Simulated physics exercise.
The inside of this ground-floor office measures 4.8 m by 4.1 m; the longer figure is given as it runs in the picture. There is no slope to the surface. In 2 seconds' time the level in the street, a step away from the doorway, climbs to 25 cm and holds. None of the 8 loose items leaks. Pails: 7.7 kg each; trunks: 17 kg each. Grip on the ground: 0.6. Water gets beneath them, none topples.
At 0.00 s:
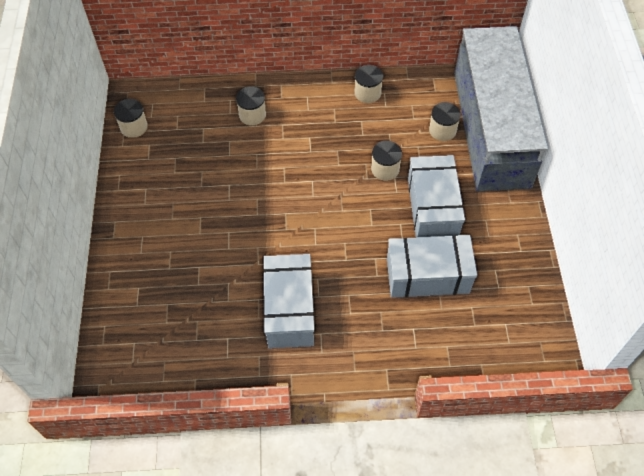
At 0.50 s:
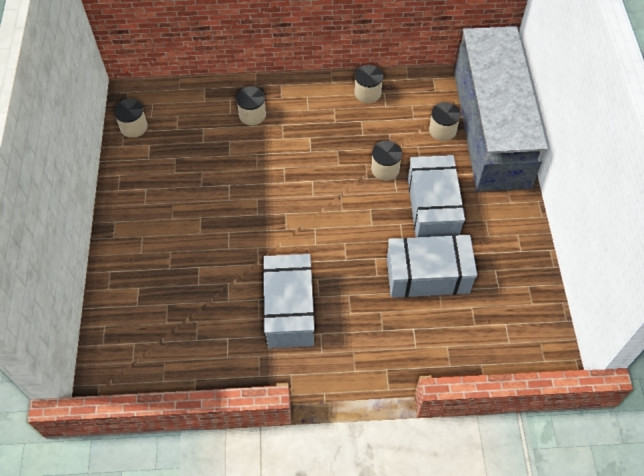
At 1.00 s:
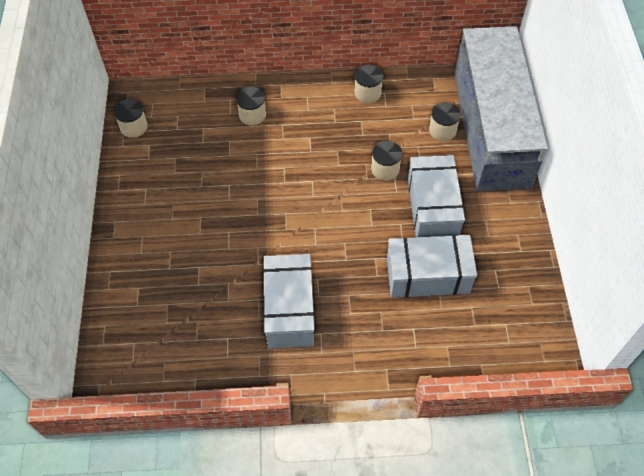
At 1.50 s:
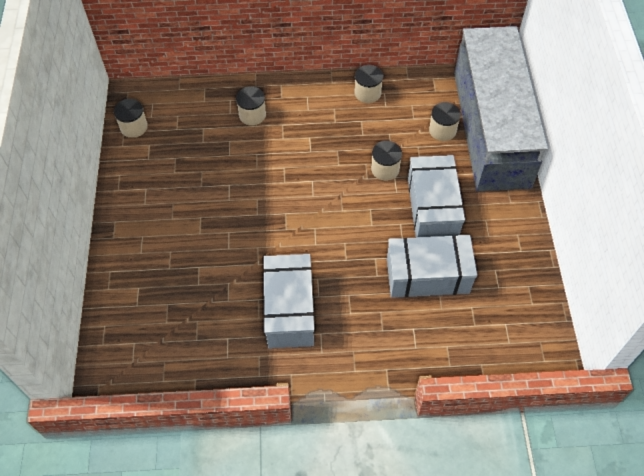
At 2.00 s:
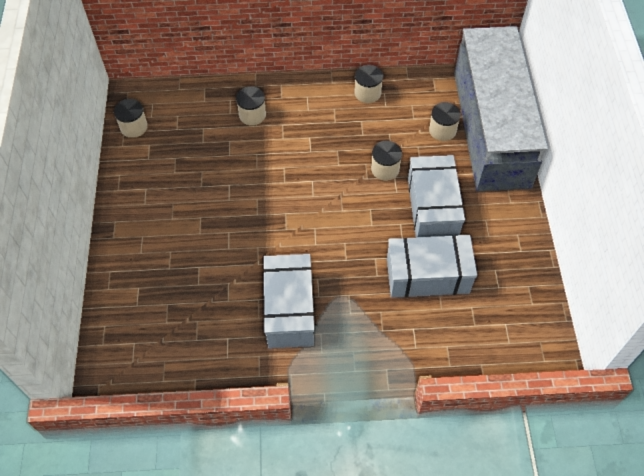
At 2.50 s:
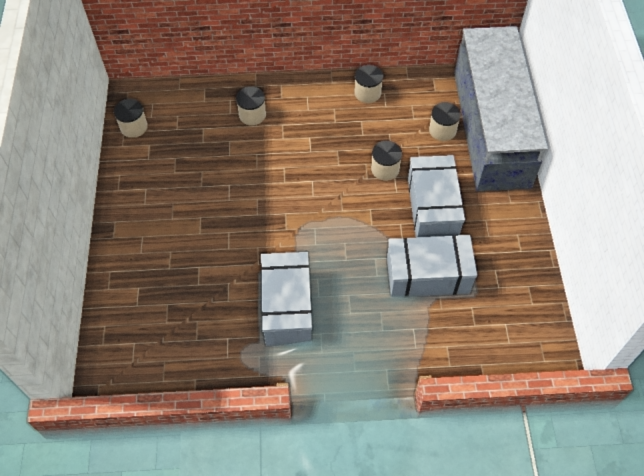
In a brick-walled office, water covers the street outside, then spreads in through the doorway.
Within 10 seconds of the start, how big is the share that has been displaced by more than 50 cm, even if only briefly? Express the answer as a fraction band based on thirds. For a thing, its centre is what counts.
The band is at least two thirds.
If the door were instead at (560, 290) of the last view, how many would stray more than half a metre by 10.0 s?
In that case the number is 5.
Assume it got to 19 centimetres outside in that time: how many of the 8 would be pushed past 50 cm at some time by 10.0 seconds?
That would make 3 of them.
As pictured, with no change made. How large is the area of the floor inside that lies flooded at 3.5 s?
At that time the wet patch spans about 9.5 m2.
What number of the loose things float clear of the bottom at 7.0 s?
I get 5.
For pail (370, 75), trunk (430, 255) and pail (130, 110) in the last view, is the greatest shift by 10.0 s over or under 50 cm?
One by one in that order: Below; above; above.
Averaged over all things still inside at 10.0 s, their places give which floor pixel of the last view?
Roughly at (278, 143).
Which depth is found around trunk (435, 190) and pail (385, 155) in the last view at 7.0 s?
First roughly 9 cm, second roughly 9 cm.
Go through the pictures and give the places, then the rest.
The first frame shows a trunk at (288, 292), on the bottom; a pail at (387, 153) rests on the ground; 0.0 m2 under water; 0 of 8 have shifted.
The second frame shows a trunk at (288, 292) rests on the ground; a pail at (387, 153), on the bottom; 0.0 m2 under water; 0 of 8 have shifted.
The third frame shows a trunk at (288, 292) rests on the ground; a pail at (387, 153), on the bottom; 0.0 m2 under water; 0 of 8 have shifted.
The fourth frame shows a trunk at (288, 292) rests on the ground; a pail at (387, 153) rests on the ground; water covers 0.0 m2; 0 of 8 have shifted.
The fifth frame shows a trunk at (288, 292) rests on the ground; a pail at (387, 153), on the bottom; water covers 0.8 m2; 0 of 8 have shifted.
The sixth frame shows a trunk at (286, 290) rests on the ground; a pail at (387, 153), on the bottom; 2.1 m2 under water; 0 of 8 have shifted.
After 3.5 s 1 of 8 are over 50 cm from their spots; 0 afloat.
After 4.5 s 3 of 8 are over 50 cm from their spots; 0 afloat.
After 7.0 s 4 of 8 are over 50 cm from their spots; 5 afloat.
After 10.0 s 7 of 8 are over 50 cm from their spots, and 7 have been at some point; 8 afloat.
